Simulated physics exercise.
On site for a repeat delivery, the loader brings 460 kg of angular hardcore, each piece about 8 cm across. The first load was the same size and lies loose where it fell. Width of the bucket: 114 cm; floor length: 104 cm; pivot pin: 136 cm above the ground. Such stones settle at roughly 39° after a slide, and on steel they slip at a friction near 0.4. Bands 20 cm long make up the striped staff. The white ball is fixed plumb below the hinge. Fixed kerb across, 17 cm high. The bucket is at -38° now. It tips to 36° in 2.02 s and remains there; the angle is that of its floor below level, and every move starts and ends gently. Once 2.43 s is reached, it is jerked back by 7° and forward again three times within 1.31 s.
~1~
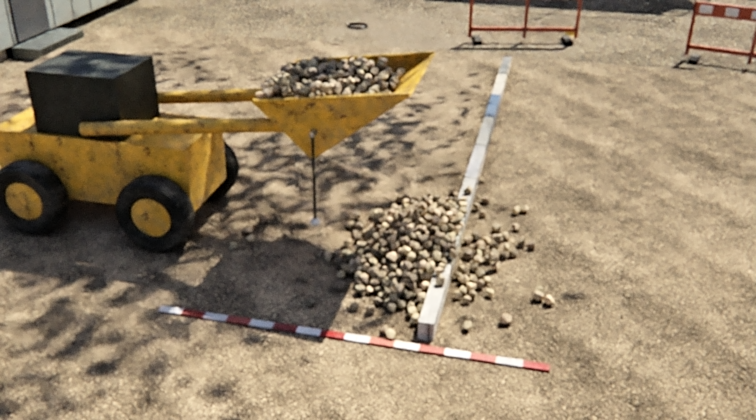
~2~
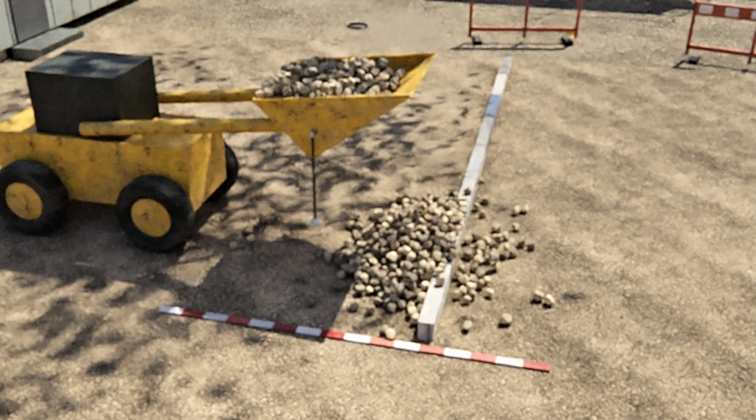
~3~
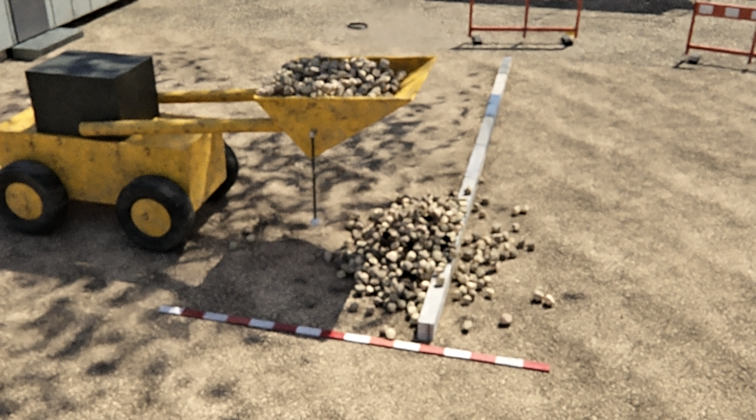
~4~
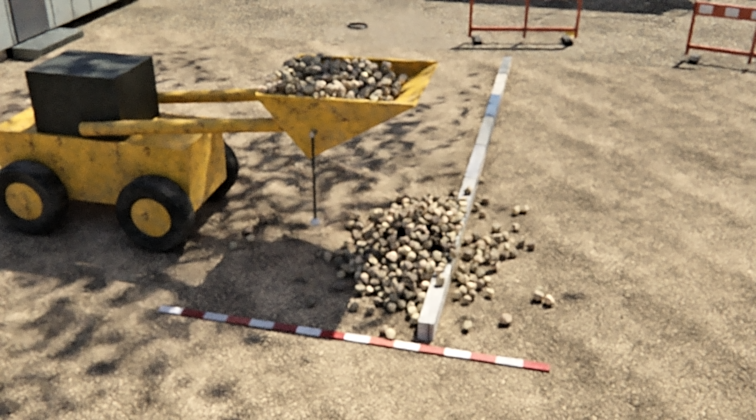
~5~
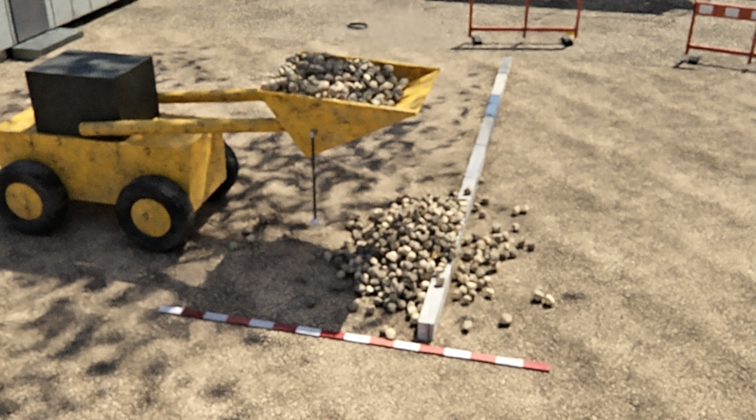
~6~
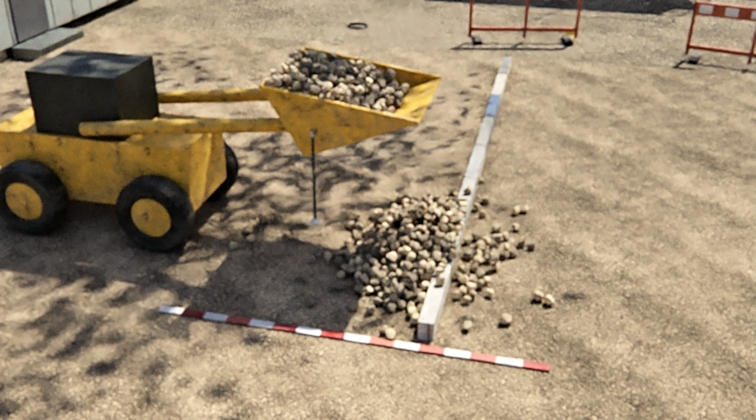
Yellow loader bucket full of stones slowly tilting forward, its lip dipping, beside a loose stone pile lying across a kerb.
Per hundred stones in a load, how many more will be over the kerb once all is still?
56.
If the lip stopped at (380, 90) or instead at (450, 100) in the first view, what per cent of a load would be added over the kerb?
Around 15 and 95 percent respectively.
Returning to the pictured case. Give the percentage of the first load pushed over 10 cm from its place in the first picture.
Close to 5 per cent.
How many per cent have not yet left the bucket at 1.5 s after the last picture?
Estimate: 55 % remaining inside, roughly.
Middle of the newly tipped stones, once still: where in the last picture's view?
In the last view, about pixel (463, 242).
Then, 0.9 s after the last picture the floor is at 25°; in per cent of one load, 100 in the bucket, 92 on this side of the kerb, 8 over the kerb; the foremost stones are at (528, 267).
Then, 1.5 s after the last picture the floor is at 36°; in per cent of one load, 55 in the bucket, 135 on this side of the kerb, 10 over the kerb; the foremost stones are at (528, 267).
Then, 3.6 s after the last picture the floor is at 36°; in per cent of one load, 0 in the bucket, 136 on this side of the kerb, 64 over the kerb; the foremost stones are at (592, 257).
Then, 6.4 s after the last picture the floor is at 36°; in per cent of one load, 0 in the bucket, 136 on this side of the kerb, 64 over the kerb; the foremost stones are at (592, 257). Net gain over the kerb, 56.
